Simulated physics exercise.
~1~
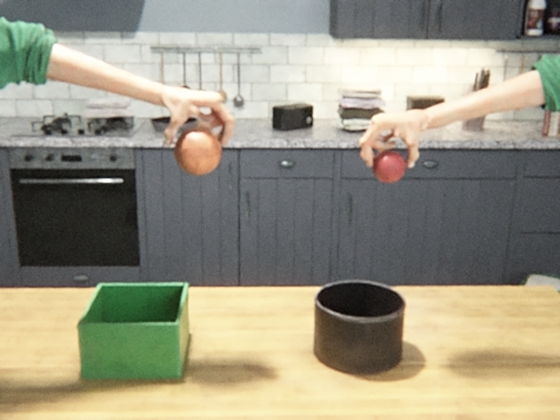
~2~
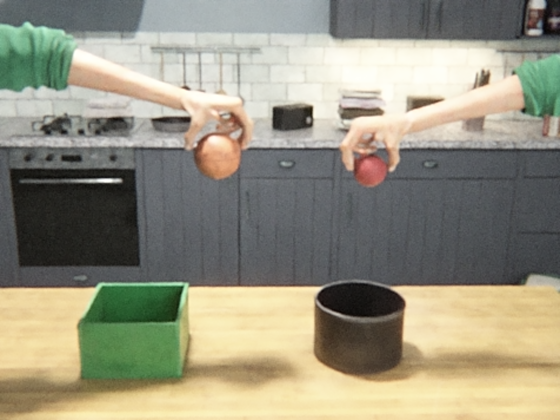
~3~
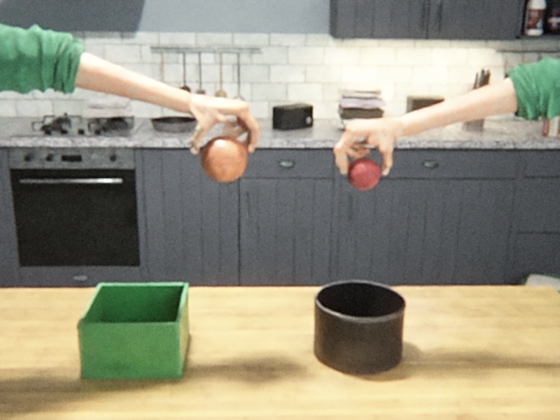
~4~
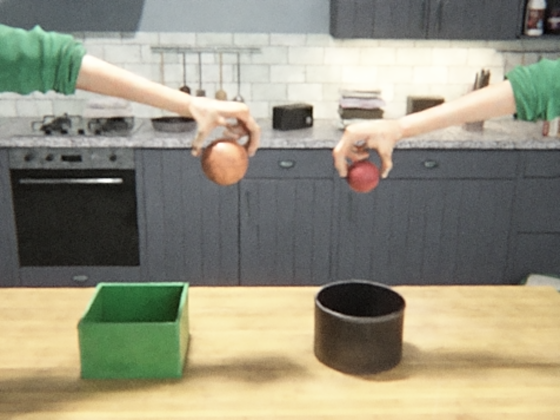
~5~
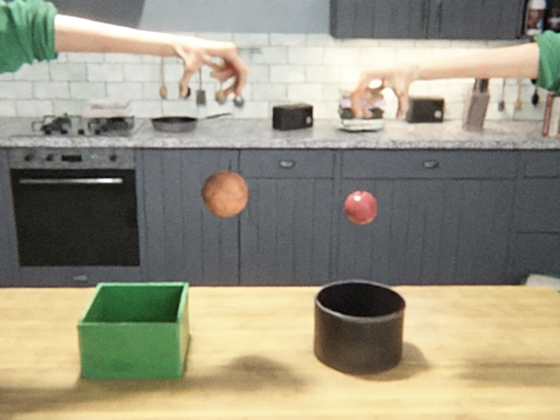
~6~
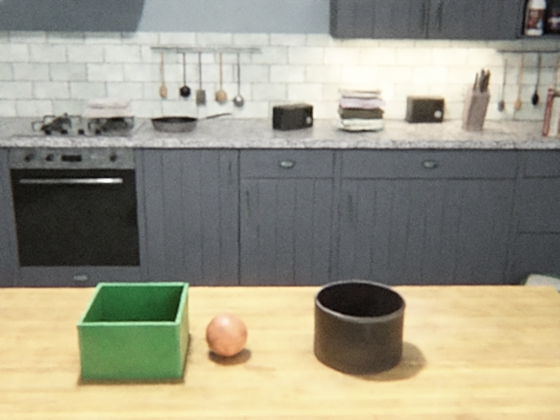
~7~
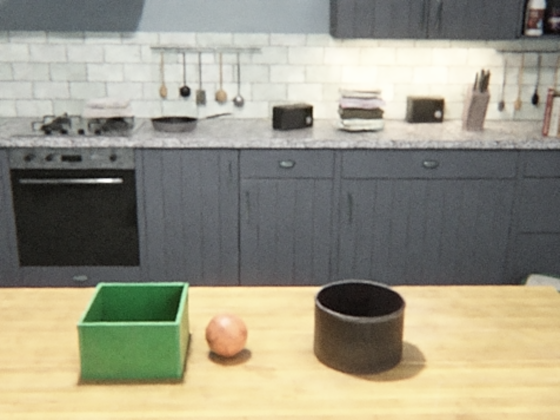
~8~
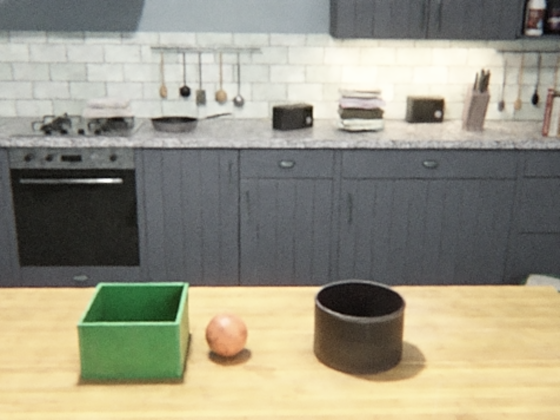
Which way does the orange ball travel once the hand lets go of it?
The orange ball moves down, falling to the table beside the green basket.
We see two hands holding an orange ball and a red apple above a green basket and a black bucket, moving them slightly inward and letting go. The apple drops into the bucket, while the ball lands on the table between the containers.
